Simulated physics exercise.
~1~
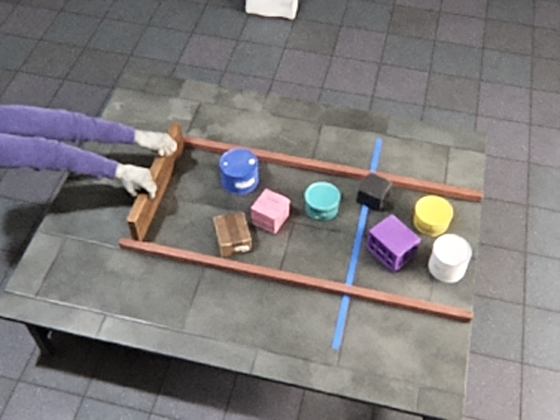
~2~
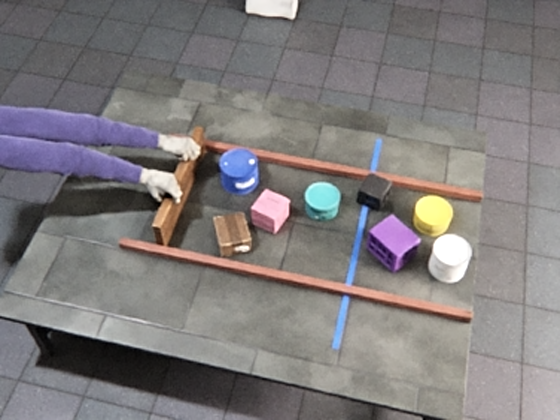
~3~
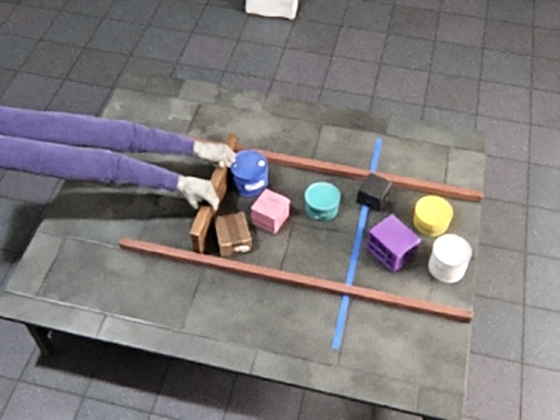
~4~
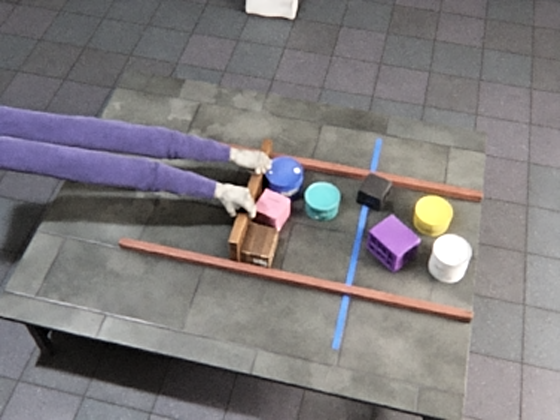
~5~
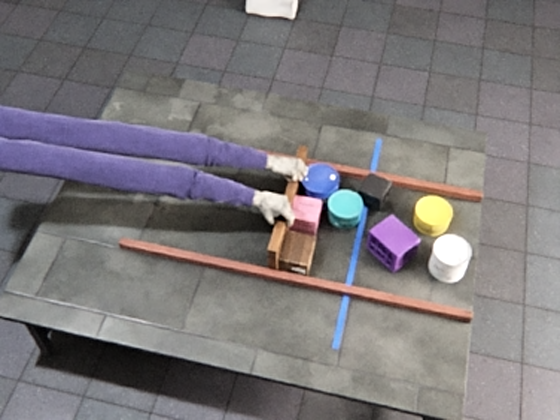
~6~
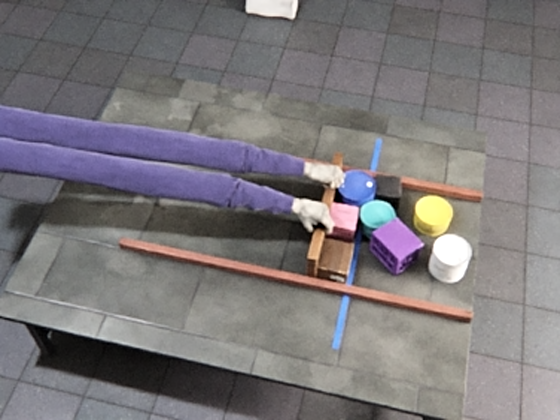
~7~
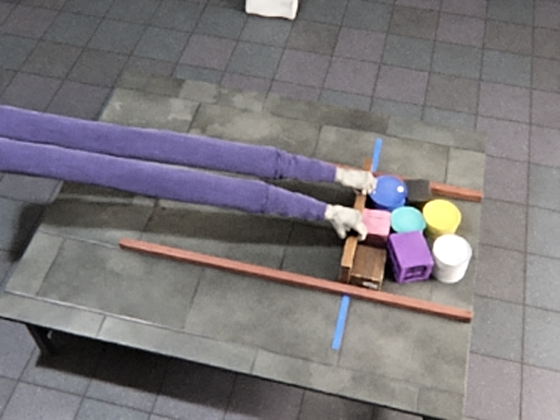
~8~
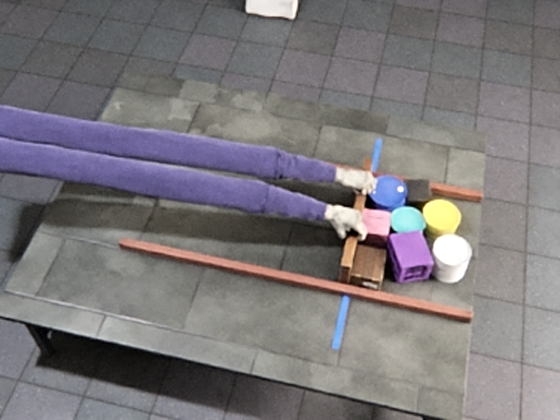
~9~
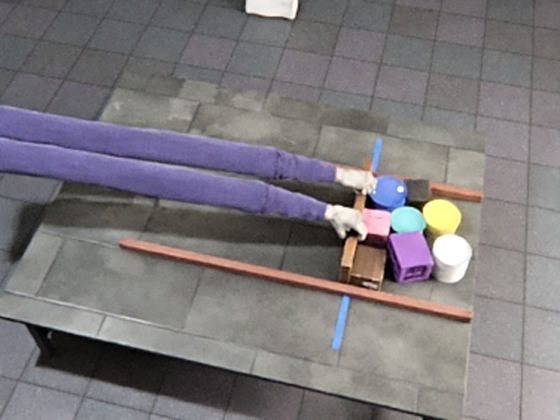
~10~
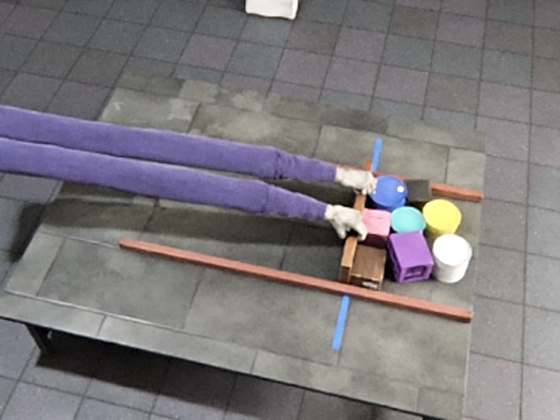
A wooden plank held upright by two gloved hands slides right along a dark platform between two rails, gathering a blue canister, brown box, pink box and turquoise pail and pressing them toward other containers, then stops at the blue tape with everything still on the platform.
